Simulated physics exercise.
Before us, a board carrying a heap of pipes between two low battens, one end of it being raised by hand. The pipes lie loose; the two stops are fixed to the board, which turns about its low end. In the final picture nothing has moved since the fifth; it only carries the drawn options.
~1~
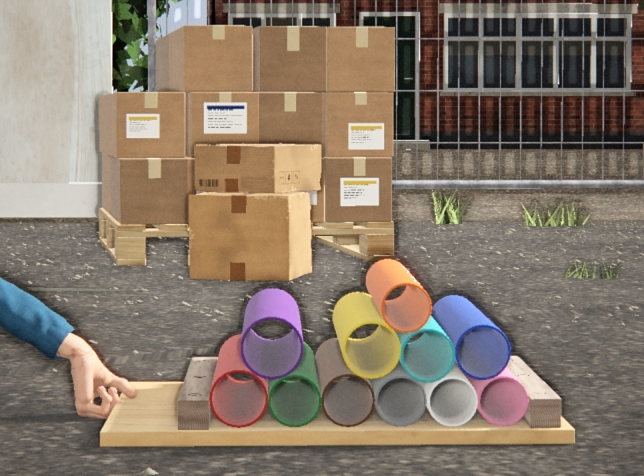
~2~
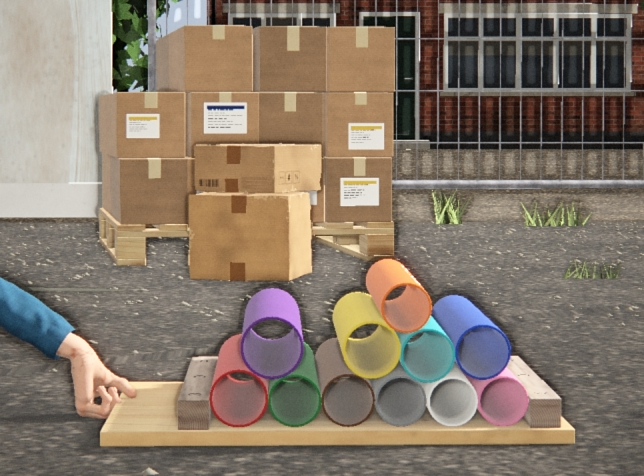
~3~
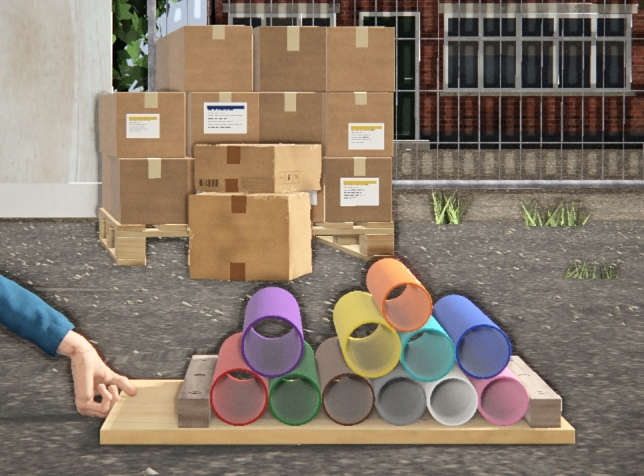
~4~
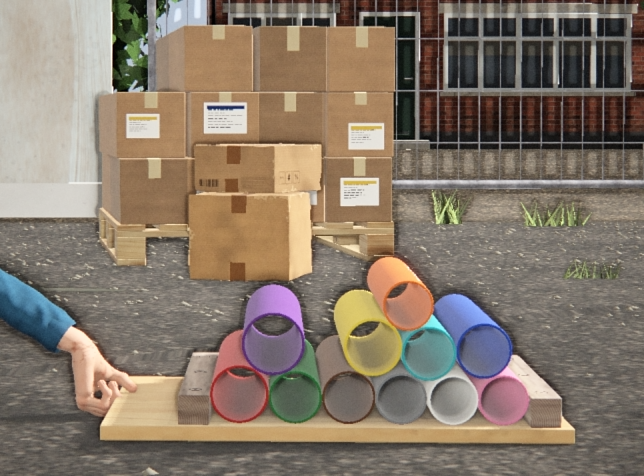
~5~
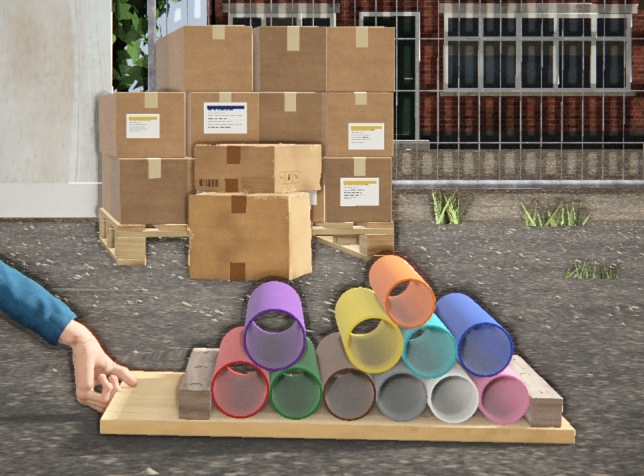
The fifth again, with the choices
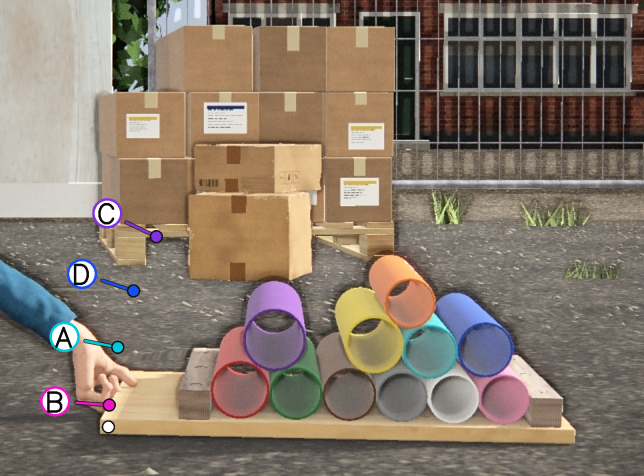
We see a hand at the left end of a wooden board holding a stack of coloured pipes between two blocks; the hand slowly lifts that end slightly, and the pipes tilt with the board, barely shifting against one another.
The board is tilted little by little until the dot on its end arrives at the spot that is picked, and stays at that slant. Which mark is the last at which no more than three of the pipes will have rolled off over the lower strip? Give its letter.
The answer is mark D.
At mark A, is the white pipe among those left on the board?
The white pipe: Yes.
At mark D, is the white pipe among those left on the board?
The white pipe: Yes.
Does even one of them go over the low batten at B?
No, at B.
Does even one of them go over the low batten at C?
At C: Yes.
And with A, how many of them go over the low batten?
At A the number is none.
On the marked copy, A at (118, 348); B at (109, 405); C at (156, 236); D at (134, 291); the white dot at (108, 427).
Following D. Soon after the start, board at 14°.
Later, board at 19°.
In the end, board at 19°, none over the low batten.
As for the rest, A none over the low batten; B none over the low batten; C five over the low batten.
